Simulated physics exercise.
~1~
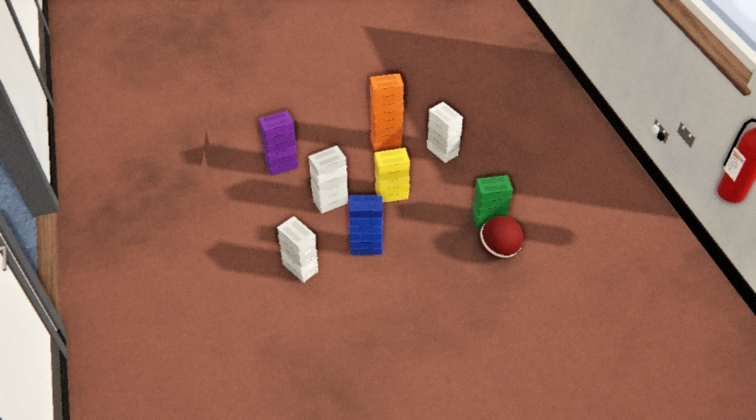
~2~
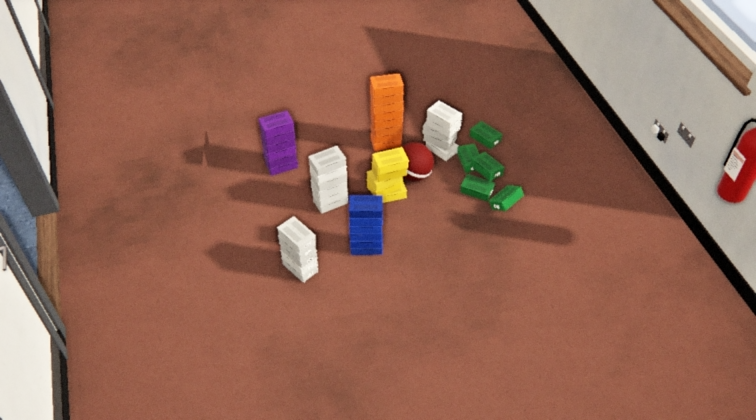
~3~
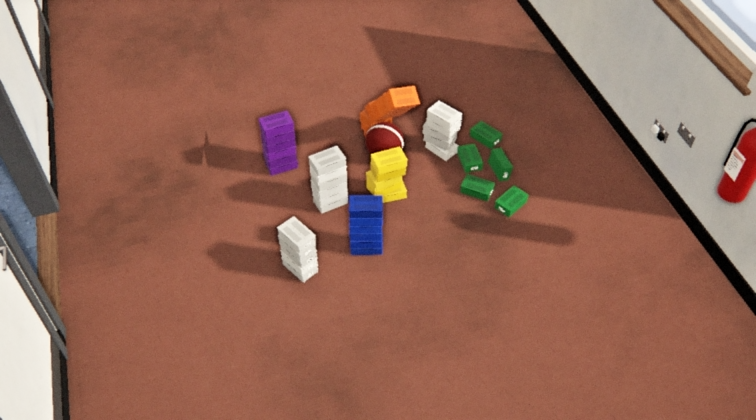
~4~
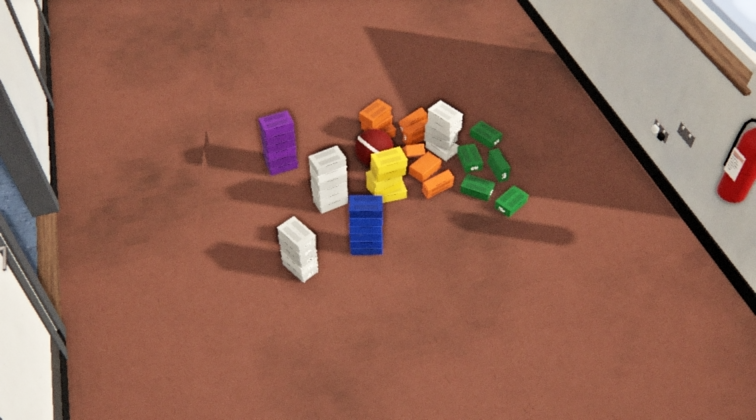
At first, eight columns of stacked tubs in purple, white, orange, yellow, blue and green stand on a reddish-brown floor, with a dark red ball beside the green stack at the right. The ball moves left and up, and the green column breaks apart, its tubs scattering across the floor. It passes between the yellow and right-hand white stacks and reaches the orange tower, which tilts over to the right. The orange tubs then tumble down around the white and yellow columns. Finally, the ball sits among the stacks, with the purple, blue, yellow and white columns still standing.
